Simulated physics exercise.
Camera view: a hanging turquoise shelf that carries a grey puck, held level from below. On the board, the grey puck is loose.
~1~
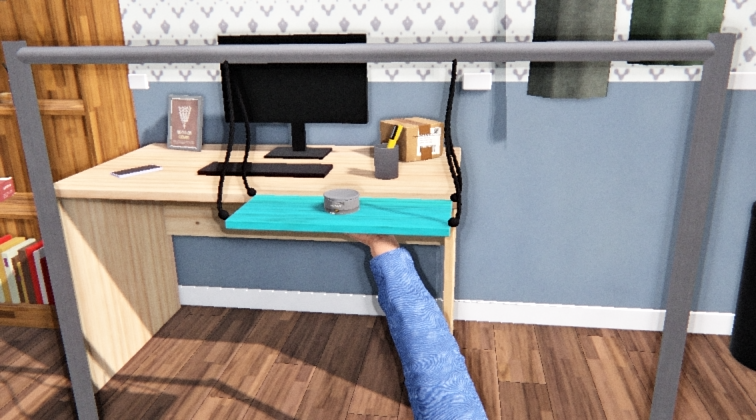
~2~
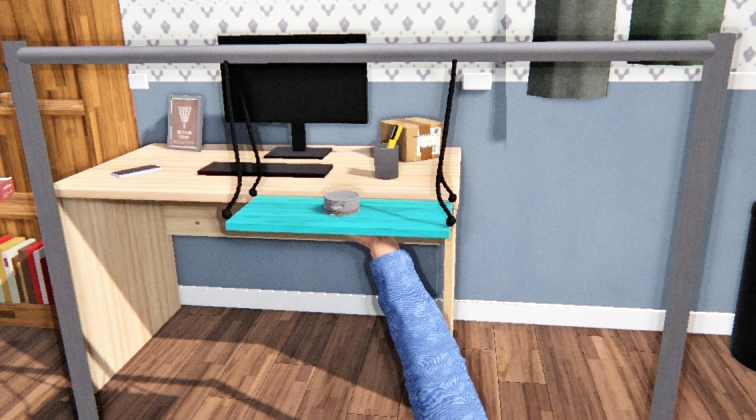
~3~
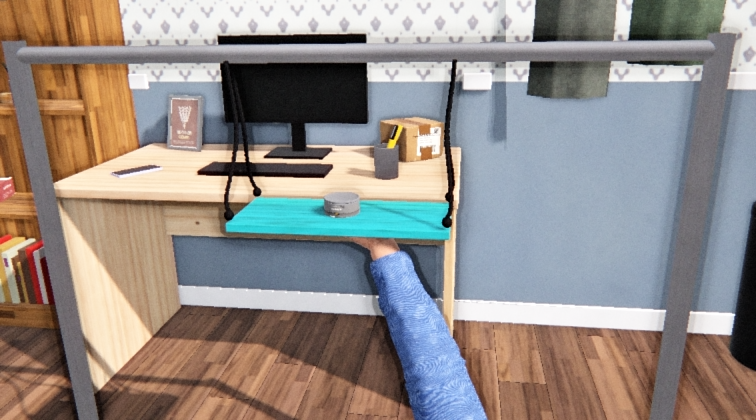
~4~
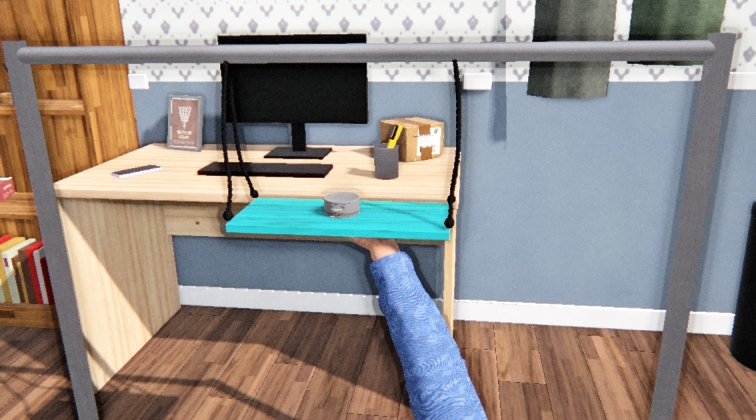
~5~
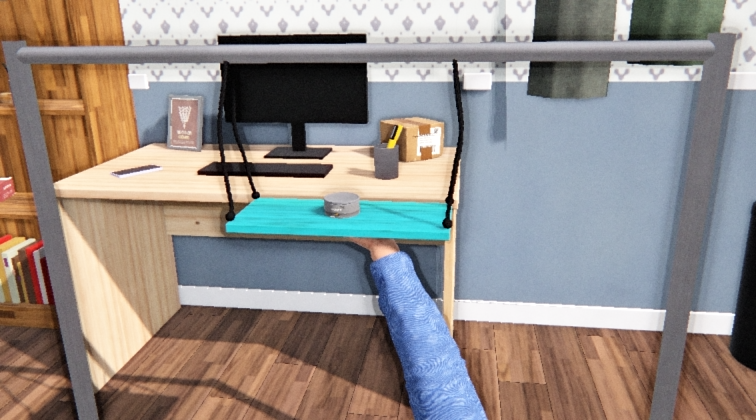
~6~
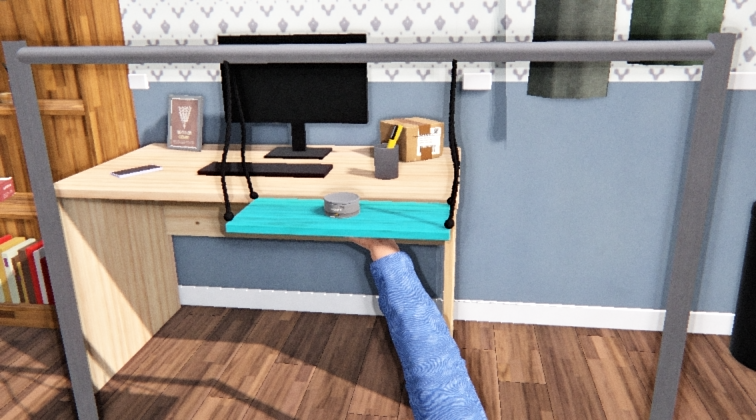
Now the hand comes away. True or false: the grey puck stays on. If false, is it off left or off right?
True.
Then, 0.36 s after the last picture, board level; puck on the board near (342, 208).
At rest, board level; puck on the board near (342, 209). The grey puck keeps its place.
